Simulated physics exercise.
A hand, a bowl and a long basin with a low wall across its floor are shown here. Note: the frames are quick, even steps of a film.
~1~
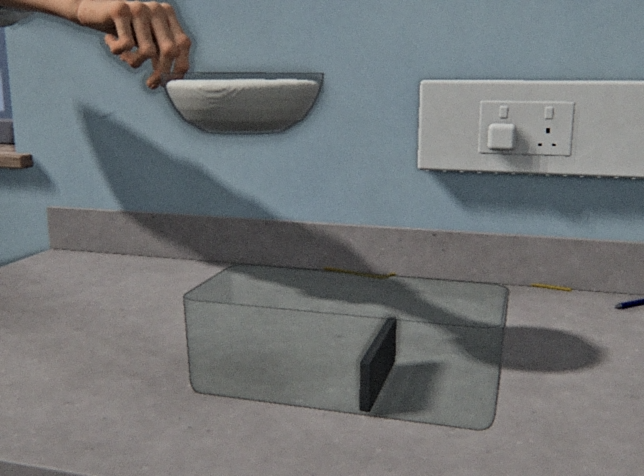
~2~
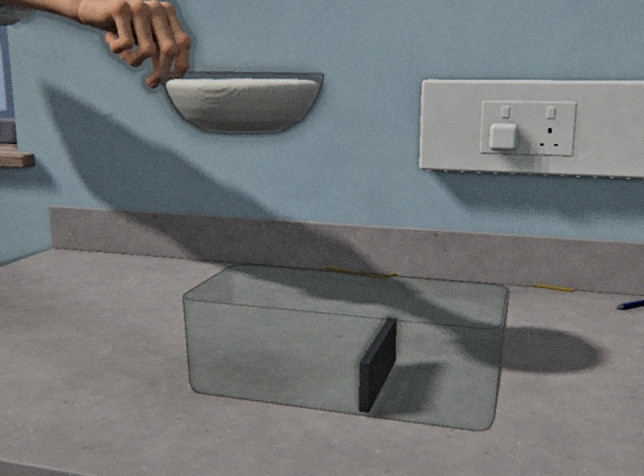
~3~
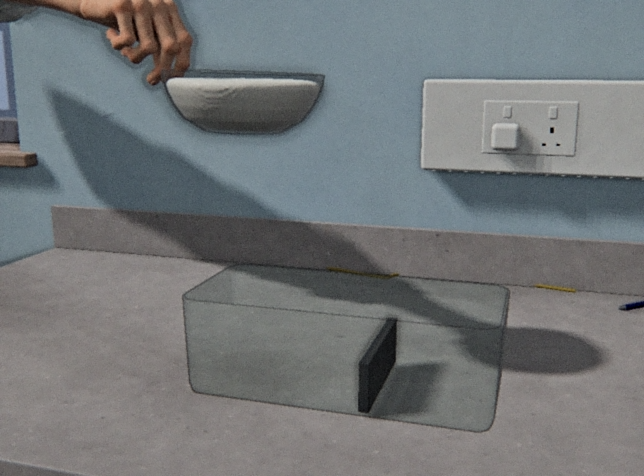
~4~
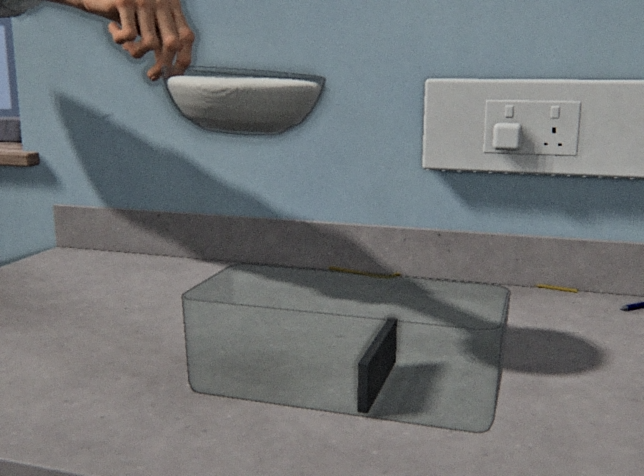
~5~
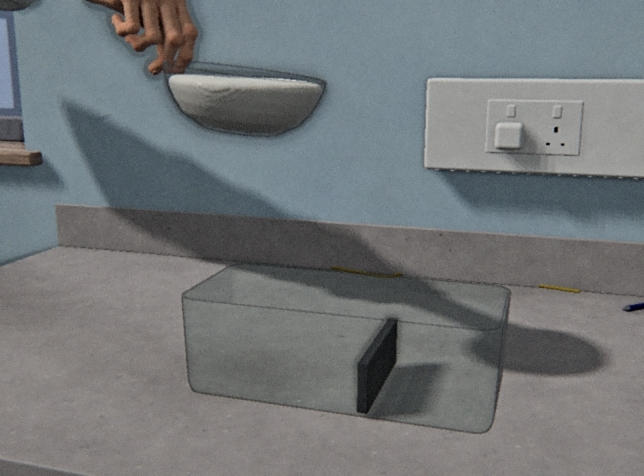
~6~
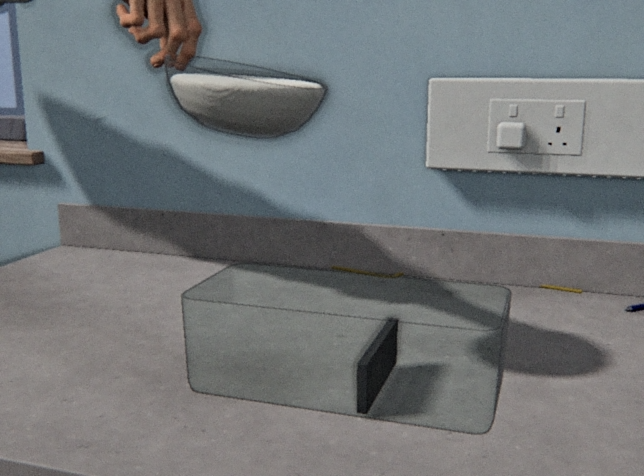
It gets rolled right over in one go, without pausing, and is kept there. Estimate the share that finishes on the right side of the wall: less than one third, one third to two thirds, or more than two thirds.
No lower than a third, no higher than two thirds.
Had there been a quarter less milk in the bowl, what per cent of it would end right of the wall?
My estimate is about 40 percent.
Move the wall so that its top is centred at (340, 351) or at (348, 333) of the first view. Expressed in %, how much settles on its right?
75 per cent first, then 75 per cent.
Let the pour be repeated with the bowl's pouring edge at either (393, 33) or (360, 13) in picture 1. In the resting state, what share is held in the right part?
Estimate: 75 per cent, then 75 per cent.
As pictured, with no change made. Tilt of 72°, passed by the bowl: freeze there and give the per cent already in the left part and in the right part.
The left part holds close to 5 per cent, the right part close to 15.
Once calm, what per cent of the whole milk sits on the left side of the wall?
Share: Roughly 45 %.
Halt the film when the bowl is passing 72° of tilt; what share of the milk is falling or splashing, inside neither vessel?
Somewhere around 55 per cent of it.
A moment on, the bowl is tipped part way and 24 per cent is still to pour, 5 is left of the wall and 14 right of it.
Next, the bowl is tipped right over and 0 per cent is still to pour, 42 is left of the wall and 52 right of it.
Then the bowl is tipped right over and 0 per cent is still to pour, 45 is left of the wall and 52 right of it.
Later the bowl is tipped right over and 0 per cent is still to pour, 45 is left of the wall and 52 right of it.
In the end 45 per cent lies left of the wall, 52 right of it and 3 outside.
